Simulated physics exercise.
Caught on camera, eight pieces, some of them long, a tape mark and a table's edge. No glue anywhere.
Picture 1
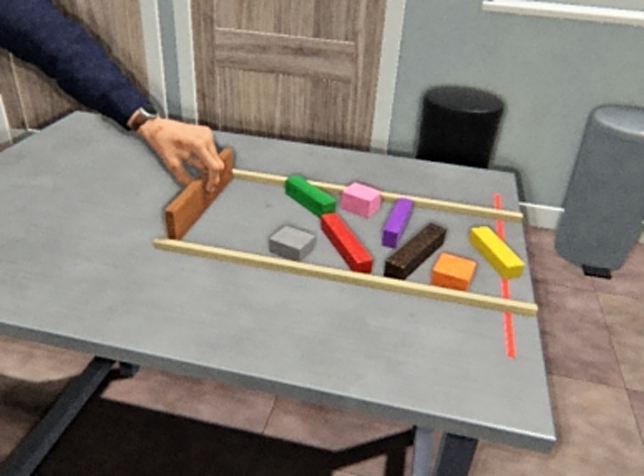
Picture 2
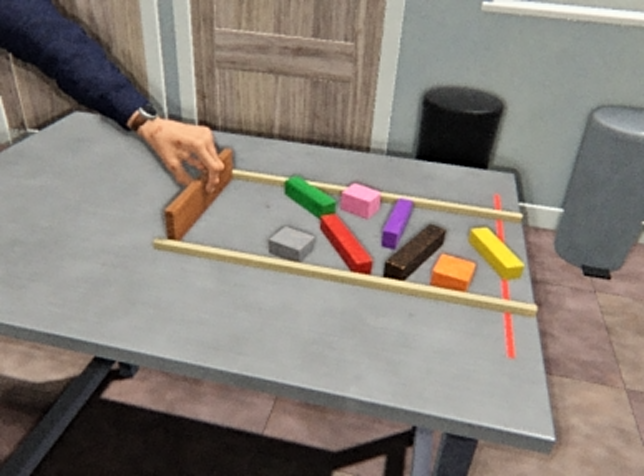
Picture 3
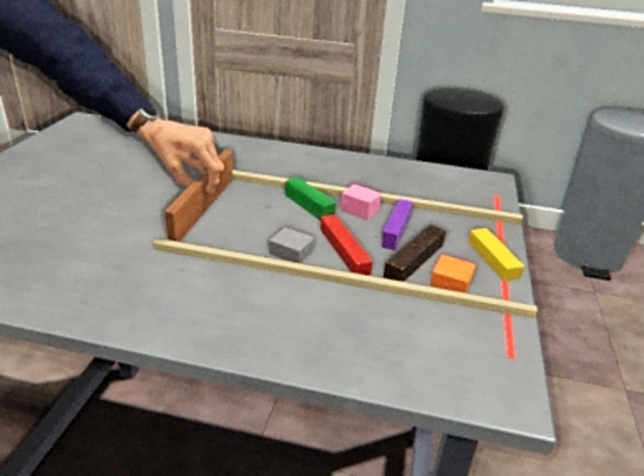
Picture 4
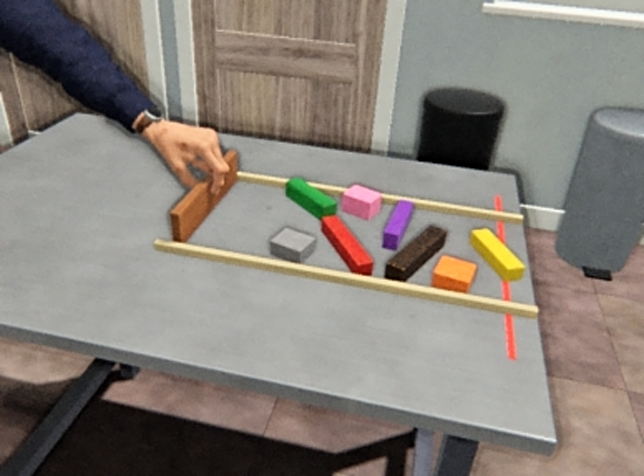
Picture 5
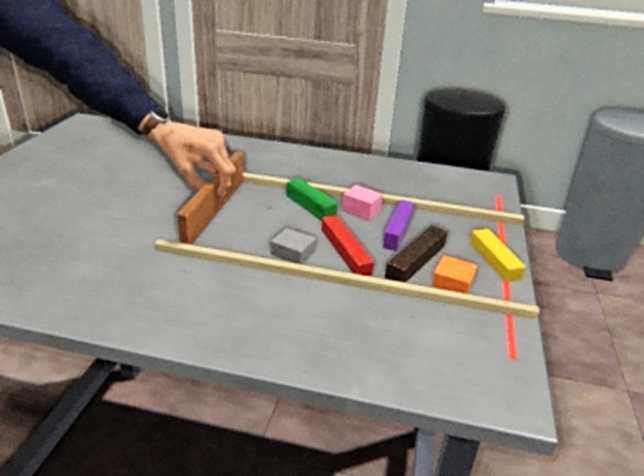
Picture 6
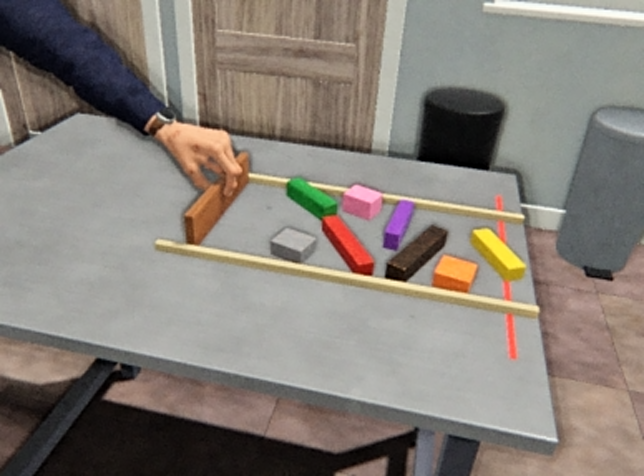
On a grey table, a hand held a brown board upright between two wooden strips, then slid it slightly right toward eight scattered coloured blocks, which stayed still near a red tape line.
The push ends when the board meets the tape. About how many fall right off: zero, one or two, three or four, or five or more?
In the end the number that fall off is five or more.
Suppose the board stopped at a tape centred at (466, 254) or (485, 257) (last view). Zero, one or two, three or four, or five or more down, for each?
One after another: Three or four; three or four.
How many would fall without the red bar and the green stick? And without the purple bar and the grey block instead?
The counts: 3 and 4.
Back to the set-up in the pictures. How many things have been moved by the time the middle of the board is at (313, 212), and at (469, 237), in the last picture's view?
By then 4, and 8.
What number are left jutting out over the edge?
The number is 1.
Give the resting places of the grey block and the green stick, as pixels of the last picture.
About (528, 284), and the other about (513, 233).
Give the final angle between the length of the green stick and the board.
About 0°.
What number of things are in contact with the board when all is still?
The number is 2.
Early on, none off yet; yellow bar at rest near (496, 254); orange block at rest near (455, 276); black bar at rest near (418, 254).
A while later, none off yet; yellow bar at rest near (496, 254); orange block travelled a little near (474, 280); black bar travelled a little near (451, 260).
Further along, two off so far; yellow bar on its side near (549, 314); orange block on its side near (558, 344); black bar travelled about its own width near (536, 274).
Finally, the number that fall off is five or more; lost, red bar, pink block, purple bar, black bar, orange block and yellow bar.
